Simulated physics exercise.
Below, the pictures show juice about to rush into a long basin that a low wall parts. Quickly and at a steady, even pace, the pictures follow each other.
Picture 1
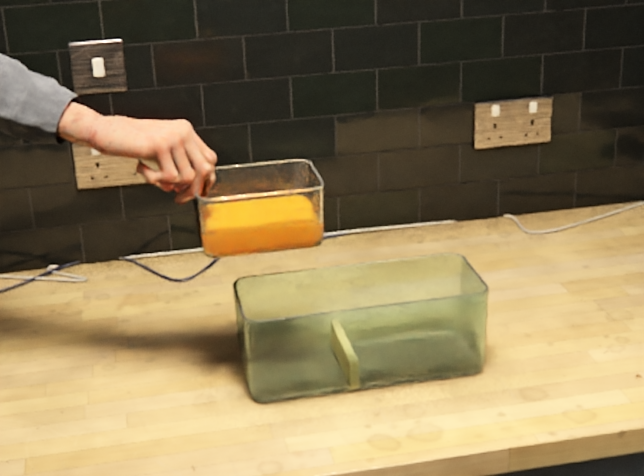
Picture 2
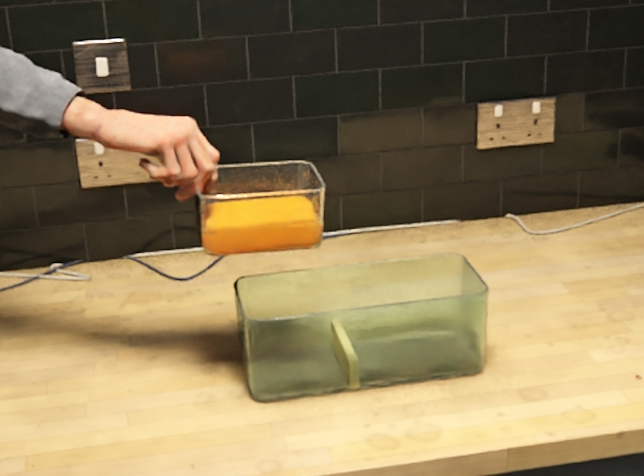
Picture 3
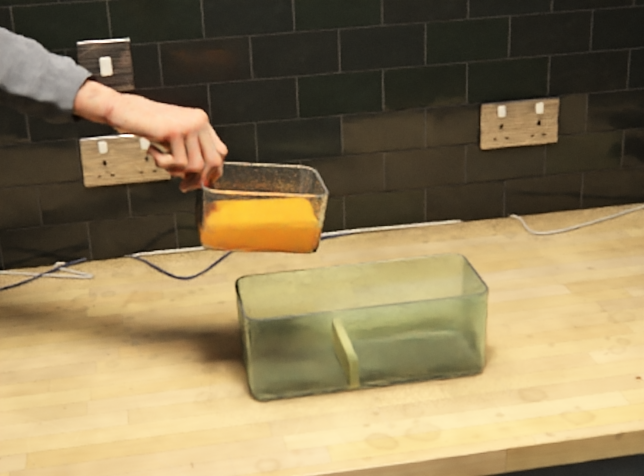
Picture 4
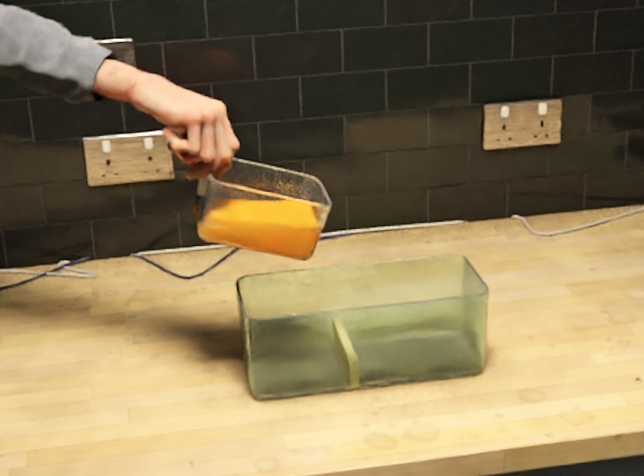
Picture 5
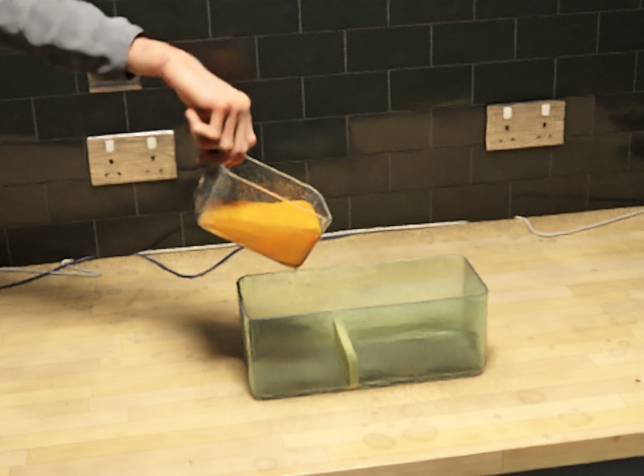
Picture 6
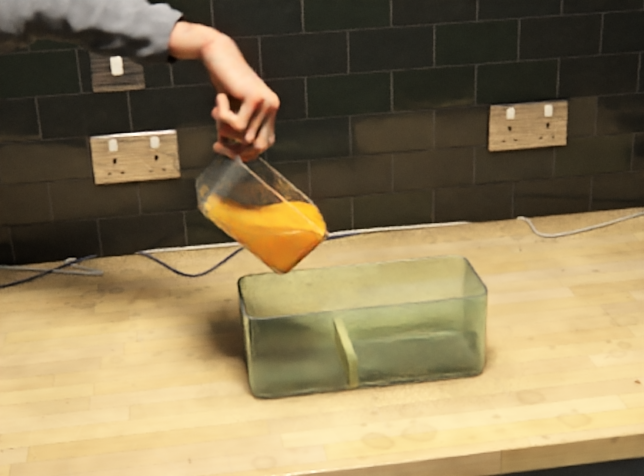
A hand in a grey sleeve, reaching in from the left, holds a clear container of orange juice above a pale wooden counter, seen from the front and slightly above. Below sits a long greenish see-through basin parted by a low wall, with dark tiles, sockets and cables behind. The hand rises and steadily tips the container steeply down to the right, the juice slanting inside.
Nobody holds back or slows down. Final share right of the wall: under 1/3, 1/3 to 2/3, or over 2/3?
1/3 to 2/3.
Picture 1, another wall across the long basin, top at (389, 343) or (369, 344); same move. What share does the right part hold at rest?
First try close to 15 percent, second try close to 15 percent.
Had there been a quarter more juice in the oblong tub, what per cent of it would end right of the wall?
I'd say roughly 60 percent.
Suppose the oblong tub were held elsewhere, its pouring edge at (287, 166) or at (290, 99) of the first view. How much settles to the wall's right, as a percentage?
Around 10 percent first, around 40 percent second.
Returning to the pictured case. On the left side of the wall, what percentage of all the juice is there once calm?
Near 50 in a hundred.
A moment on, the oblong tub is tipped on its side and 25 per cent is still to pour, 14 is left of the wall and 36 right of it.
Next, the oblong tub is tipped right over and 12 per cent is still to pour, 32 is left of the wall and 52 right of it.
Then the oblong tub is tipped right over and 2 per cent is still to pour, 45 is left of the wall and 50 right of it.
Later the oblong tub is tipped right over and 0 per cent is still to pour, 49 is left of the wall and 50 right of it.
At rest 49 per cent lies left of the wall, 50 right of it and 1 outside.
